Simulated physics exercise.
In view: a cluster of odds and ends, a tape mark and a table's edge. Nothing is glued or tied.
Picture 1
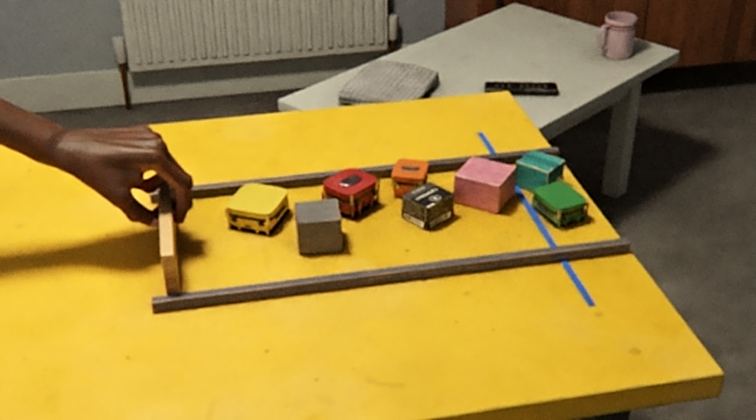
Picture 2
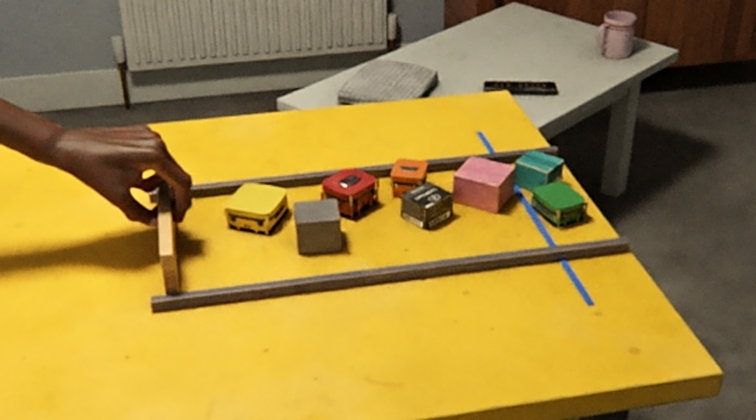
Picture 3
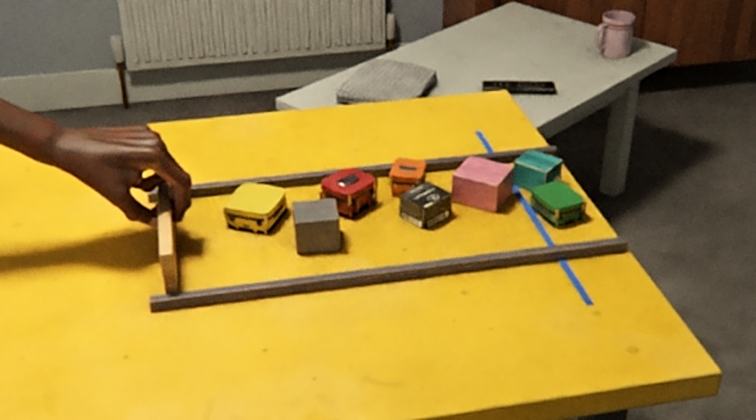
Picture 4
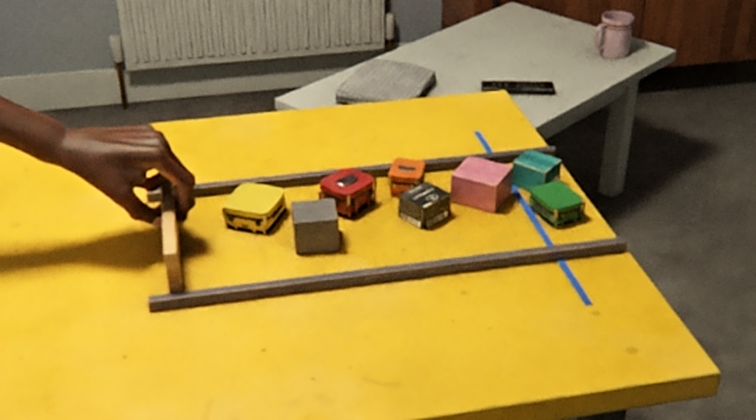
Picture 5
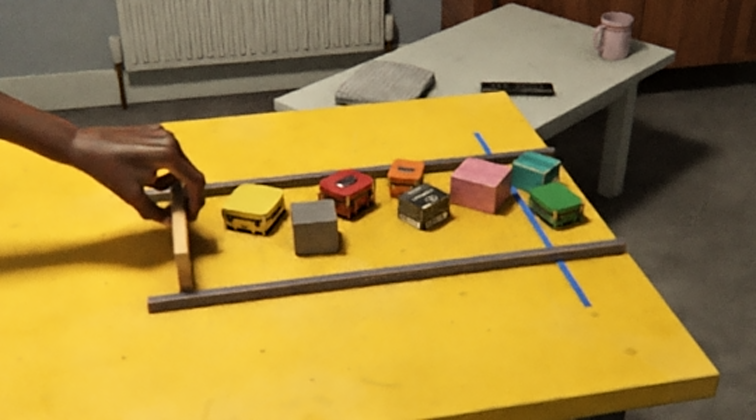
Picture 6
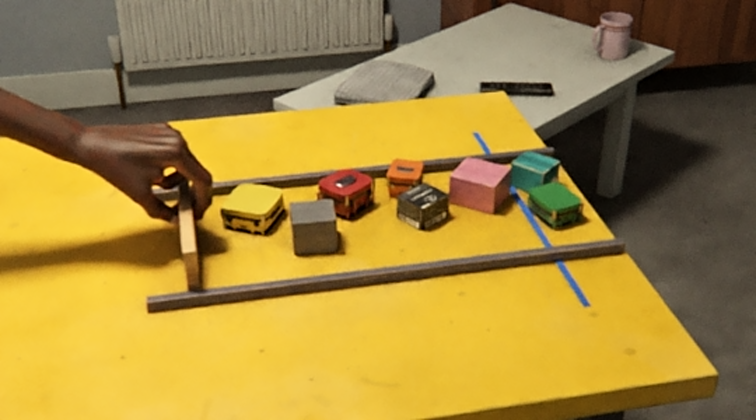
At the start, a hand holds a small wooden board upright at the left end of two rails on a yellow table, with colourful blocks and little cases between them and blue tape to the right. The hand keeps still briefly, then slides the board slightly right, while the objects stay put.
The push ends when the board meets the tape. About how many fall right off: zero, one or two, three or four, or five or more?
Here the number that fall off is three or four.
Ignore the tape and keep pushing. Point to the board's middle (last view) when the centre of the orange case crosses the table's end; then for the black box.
Near (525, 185) and (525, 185).
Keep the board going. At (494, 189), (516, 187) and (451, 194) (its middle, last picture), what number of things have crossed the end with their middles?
It would be 3, 3 and 0.
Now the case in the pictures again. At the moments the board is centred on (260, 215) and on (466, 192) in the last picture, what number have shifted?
At the one place 1, at the other 8.
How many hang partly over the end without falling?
3 of them.
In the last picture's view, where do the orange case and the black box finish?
The orange case stops around (561, 158); the black box around (590, 201).
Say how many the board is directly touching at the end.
The number is 2.
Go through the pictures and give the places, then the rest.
In the first picture, green case (559, 205); turquoise box (540, 173); pink block (485, 184); board (168, 226); tape (528, 207).
In the second picture, turquoise box (539, 173); yellow case (258, 209).
In the third picture, pink block (483, 184); grey block (316, 226).
In the fourth picture, green case (556, 204); black box (425, 205).
In the fifth picture, turquoise box (536, 174); red case (346, 194).
In the sixth picture, green case (554, 206); turquoise box (535, 174); pink block (480, 185); board (188, 223); tape (523, 207).
Soon after, none off yet; green case at rest near (554, 206); turquoise box at rest near (535, 174); pink block at rest near (480, 185).
After that, none off yet; green case displaced a little near (571, 207); turquoise box displaced about its own width near (551, 165); pink block displaced about its own width near (528, 179).
In the end, the number that fall off is three or four; gone, pink block, turquoise box and green case.
